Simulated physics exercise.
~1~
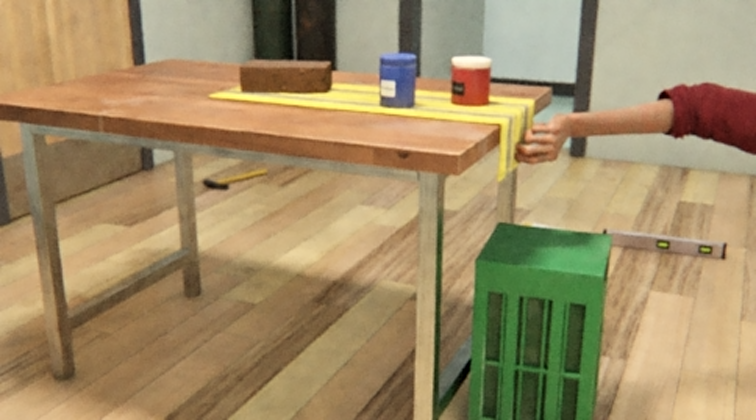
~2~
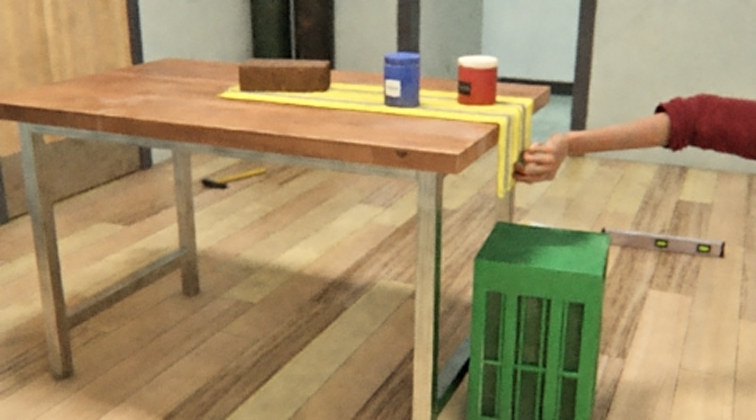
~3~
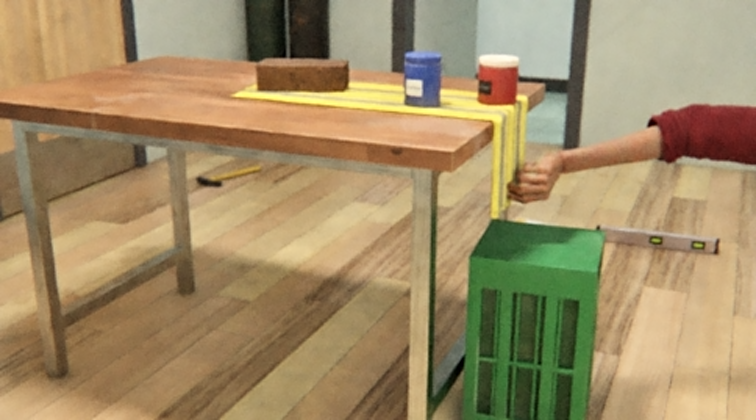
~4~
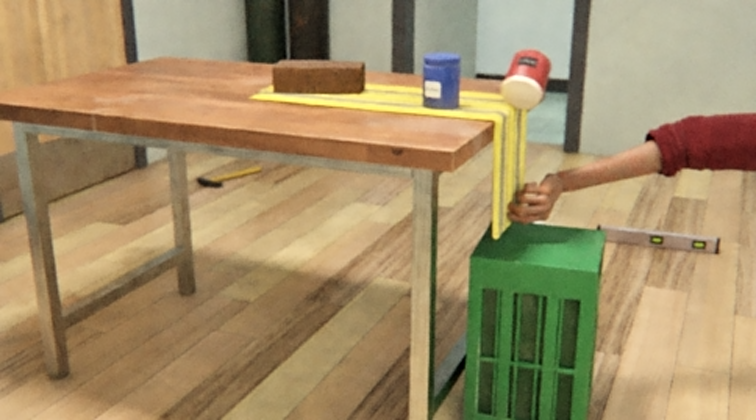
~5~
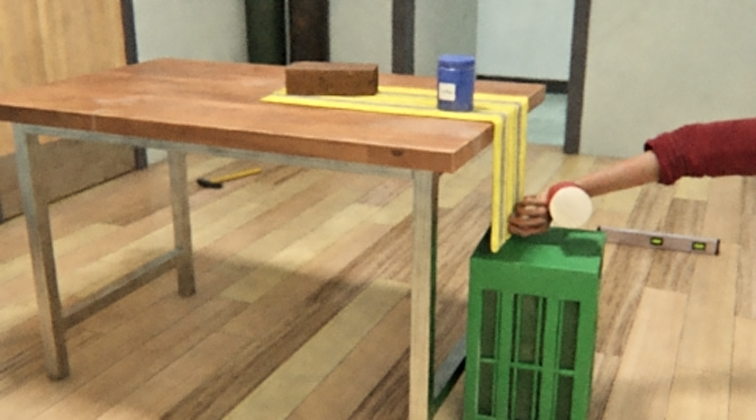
Yellow tablecloth drawn down over a table's end by a hand, carrying brick and blue jar along, red jar toppling off.
